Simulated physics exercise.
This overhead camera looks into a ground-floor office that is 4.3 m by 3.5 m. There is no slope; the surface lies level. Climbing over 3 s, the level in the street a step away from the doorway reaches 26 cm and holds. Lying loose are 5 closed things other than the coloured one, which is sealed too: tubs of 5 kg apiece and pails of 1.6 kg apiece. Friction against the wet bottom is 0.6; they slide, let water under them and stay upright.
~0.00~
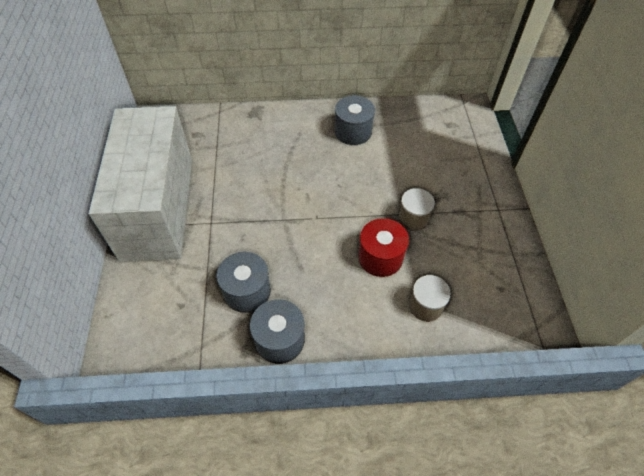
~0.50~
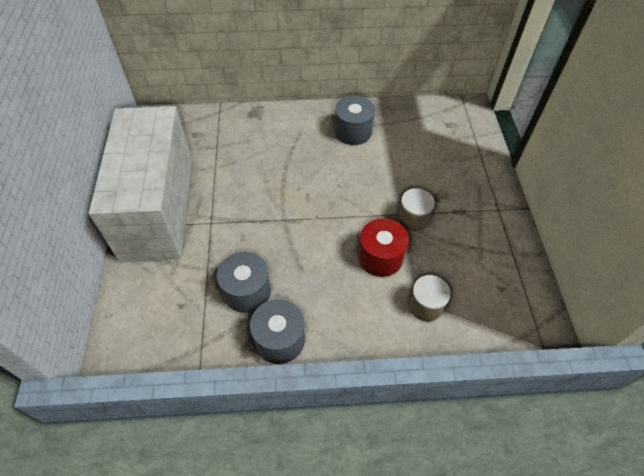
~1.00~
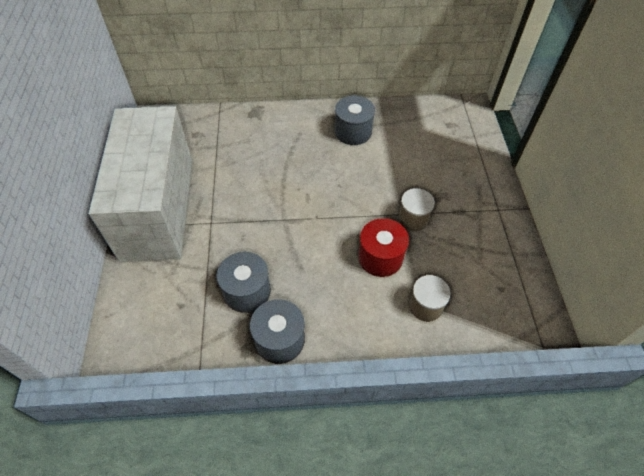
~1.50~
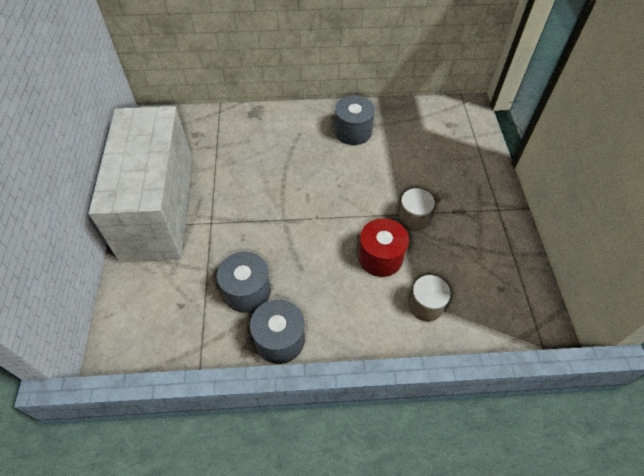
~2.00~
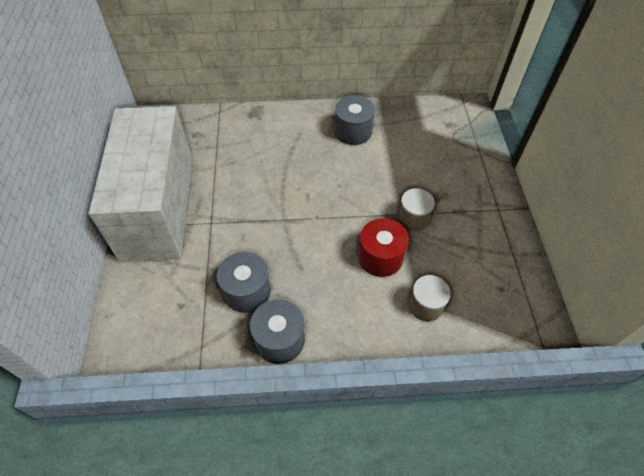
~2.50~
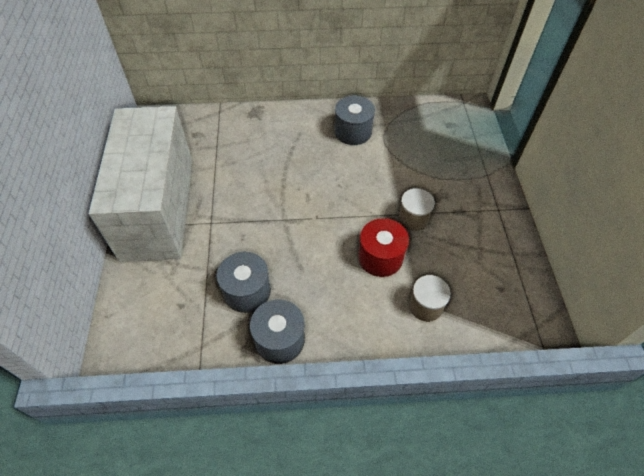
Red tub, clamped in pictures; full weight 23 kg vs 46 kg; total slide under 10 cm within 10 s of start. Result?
Pretty sure the low figure cuts it.
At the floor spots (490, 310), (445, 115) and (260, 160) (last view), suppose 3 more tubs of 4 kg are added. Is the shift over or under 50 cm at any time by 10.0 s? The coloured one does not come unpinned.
The first comes out below the threshold, the second above the threshold, the third above the threshold.
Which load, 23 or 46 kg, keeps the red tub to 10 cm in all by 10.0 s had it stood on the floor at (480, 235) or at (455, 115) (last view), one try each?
First try, the lighter option suffices; second try, only the heavier option works.
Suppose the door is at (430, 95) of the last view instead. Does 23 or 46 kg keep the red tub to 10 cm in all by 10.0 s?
The small mass already works.
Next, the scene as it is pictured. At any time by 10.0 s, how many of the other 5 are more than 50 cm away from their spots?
That comes to 5.
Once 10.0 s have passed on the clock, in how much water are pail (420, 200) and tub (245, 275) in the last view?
First about 6 cm, second about 6 cm.
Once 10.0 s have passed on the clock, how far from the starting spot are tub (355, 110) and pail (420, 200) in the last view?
They sit 120 cm and 150 cm away, in the order given.
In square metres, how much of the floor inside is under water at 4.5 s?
My estimate is roughly 9.5 m2.
After 3.5 s the red tub would be 0 cm from its start with 23 kg and 0 cm from its start with 46 kg; 0 cm of water round it then.
After 4.5 s the red tub would be 0 cm from its start with 23 kg and 0 cm from its start with 46 kg; 3 cm of water round it then.
After 7.0 s the red tub would be 0 cm from its start with 23 kg and 0 cm from its start with 46 kg; 3 cm of water round it then.
After 10.0 s the red tub would be 0 cm from its start with 23 kg and 0 cm from its start with 46 kg; 7 cm of water round it then.
